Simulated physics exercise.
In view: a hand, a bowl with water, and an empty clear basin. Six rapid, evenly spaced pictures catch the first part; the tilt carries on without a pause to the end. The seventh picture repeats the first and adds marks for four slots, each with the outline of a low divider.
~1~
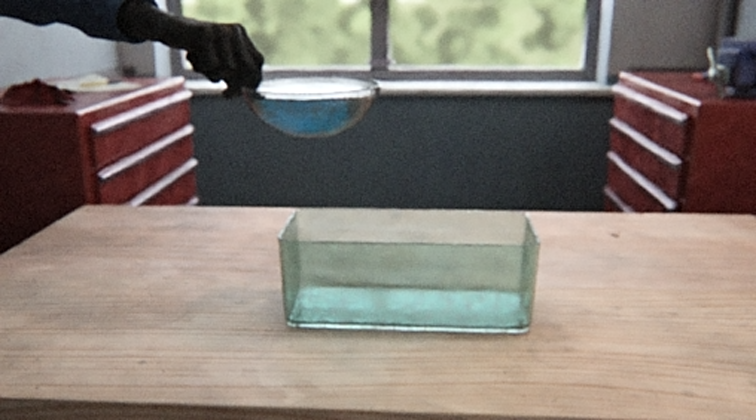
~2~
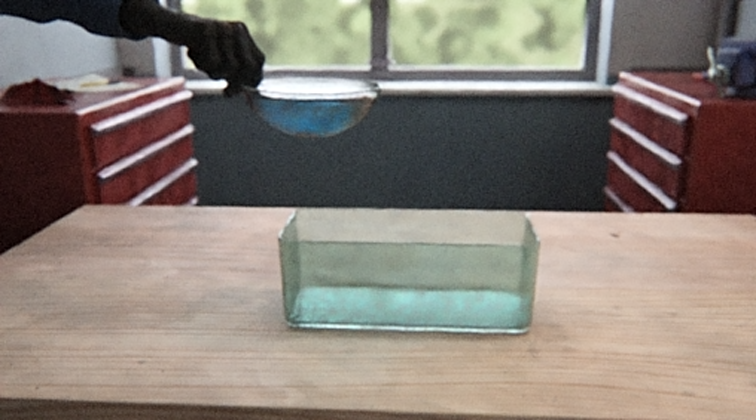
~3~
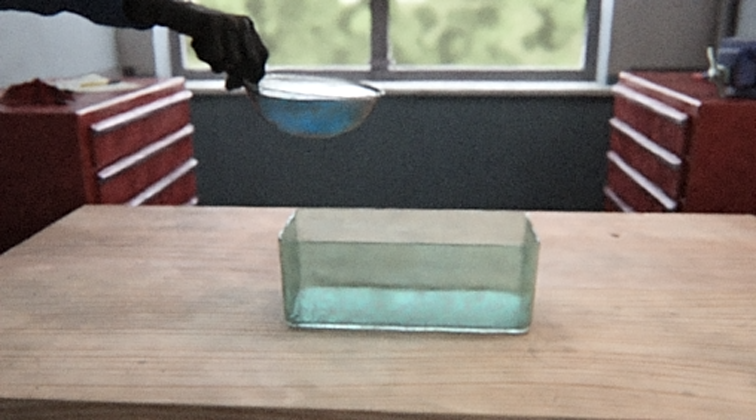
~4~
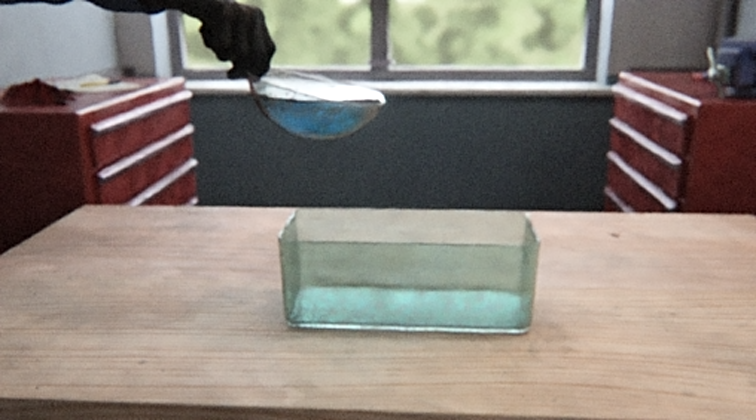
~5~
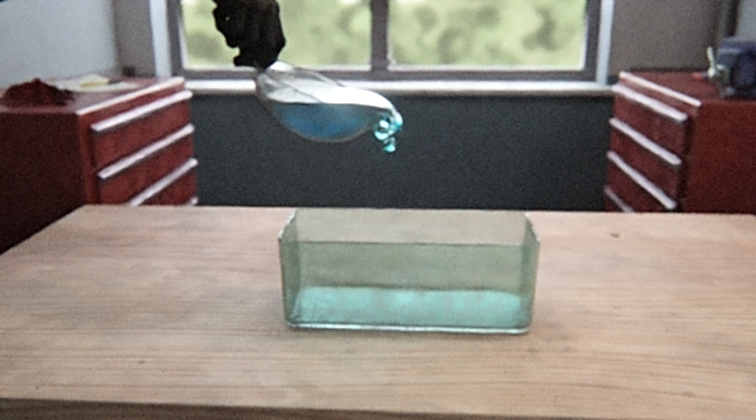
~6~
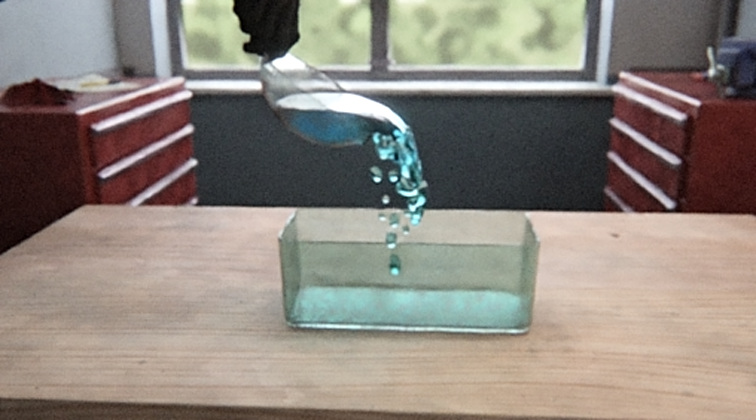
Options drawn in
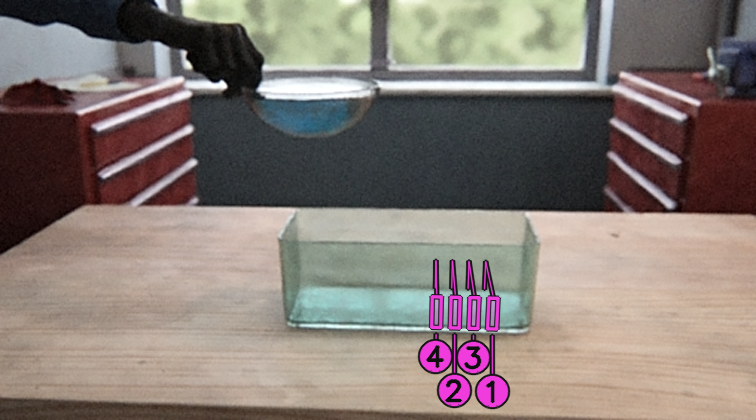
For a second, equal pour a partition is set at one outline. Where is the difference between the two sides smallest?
Choose 4.
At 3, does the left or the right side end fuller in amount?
The left side.
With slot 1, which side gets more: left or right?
More ends on the left.
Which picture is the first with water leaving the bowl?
In picture 4.
On the marked copy, 1 at (492, 335); 2 at (454, 334); 3 at (473, 335); 4 at (436, 334).
If 1 is chosen, about 89 % ends left of the wall and 9 % right of it.
If 2 is chosen, about 83 % ends left of the wall and 15 % right of it.
If 3 is chosen, about 92 % ends left of the wall and 6 % right of it.
If 4 is chosen, about 49 % ends left of the wall and 49 % right of it.
